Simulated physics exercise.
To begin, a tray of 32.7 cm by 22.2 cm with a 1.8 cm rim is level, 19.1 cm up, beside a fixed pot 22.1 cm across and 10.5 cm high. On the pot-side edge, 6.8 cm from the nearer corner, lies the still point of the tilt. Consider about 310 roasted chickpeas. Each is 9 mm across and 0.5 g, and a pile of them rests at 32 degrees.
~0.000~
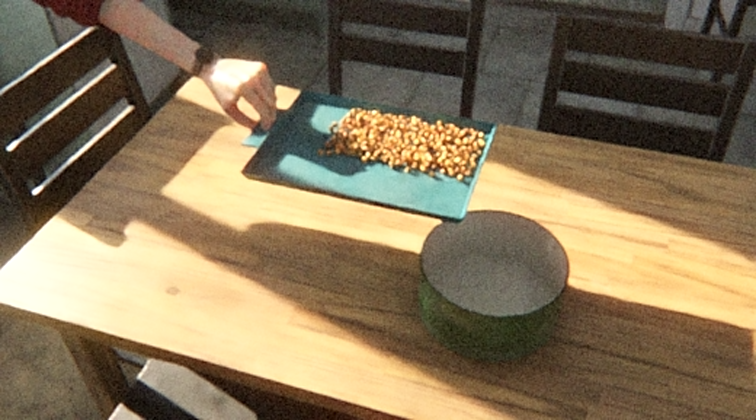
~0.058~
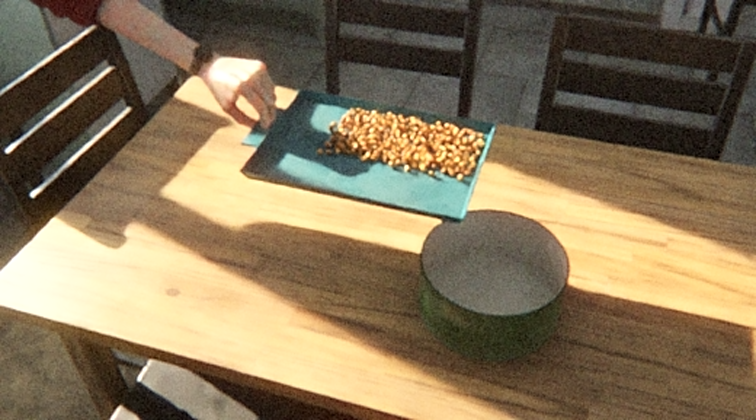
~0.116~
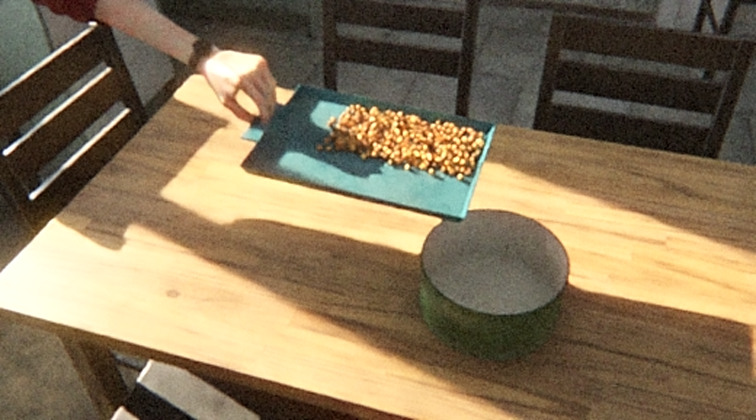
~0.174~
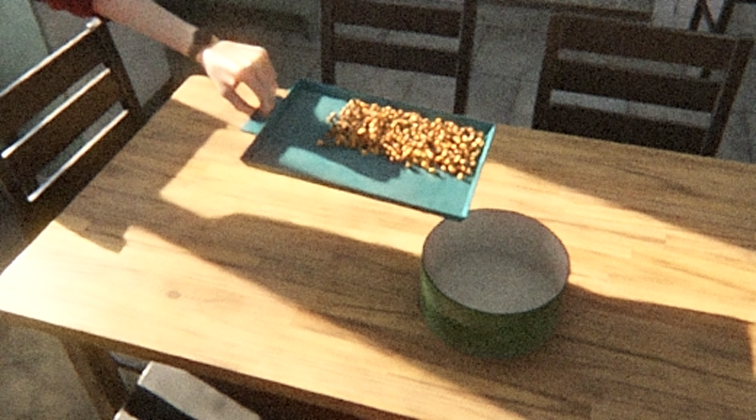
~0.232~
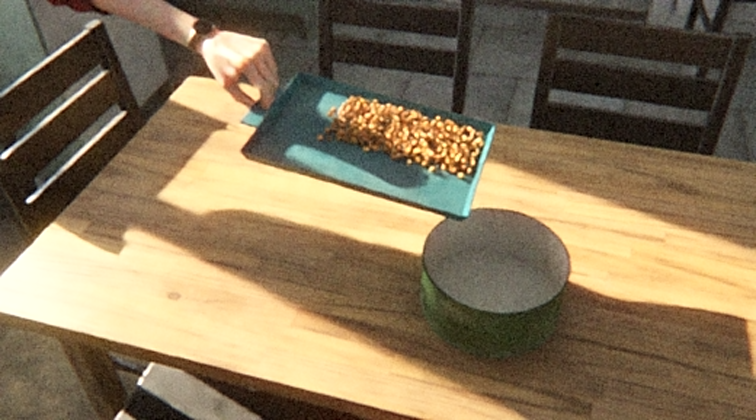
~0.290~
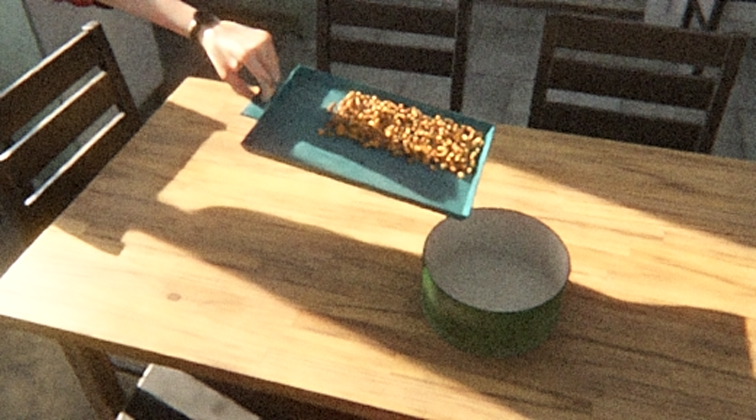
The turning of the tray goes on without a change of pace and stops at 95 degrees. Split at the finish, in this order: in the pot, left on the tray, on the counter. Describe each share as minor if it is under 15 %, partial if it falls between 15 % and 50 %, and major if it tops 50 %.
Outcome: Pot: A reasonable amount; tray: A meagre amount; counter: A majority share.
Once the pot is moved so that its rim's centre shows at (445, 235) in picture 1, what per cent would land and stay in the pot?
Estimate: ~ 35 %.
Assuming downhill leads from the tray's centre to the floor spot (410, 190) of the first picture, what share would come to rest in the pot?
Some 100 per cent.
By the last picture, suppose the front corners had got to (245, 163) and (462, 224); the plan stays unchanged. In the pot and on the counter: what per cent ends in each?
Split: Pot = 70, counter = 30.
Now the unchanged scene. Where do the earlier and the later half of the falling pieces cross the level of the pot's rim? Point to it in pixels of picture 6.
I'd mark about (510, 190) for the first half, then (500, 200) for the second.
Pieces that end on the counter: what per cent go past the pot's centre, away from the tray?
It comes to near 60 percent.
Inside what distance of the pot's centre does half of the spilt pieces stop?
About 20 cm from the centre.
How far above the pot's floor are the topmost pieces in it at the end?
I'd say near 1.0 centimetres.
Then, at 1.16 s, tilt 50 degrees; the tray holds 100 %, the pot 0 %.
After 1.74 s, tilt 76 degrees; the tray holds 60 %, the pot 5 %.
After 2.37 s, tilt 95 degrees; the tray holds 0 %, the pot 30 %.
In the end, at 2.8 s, pot 30 %, tray 0 %, counter 70 %.
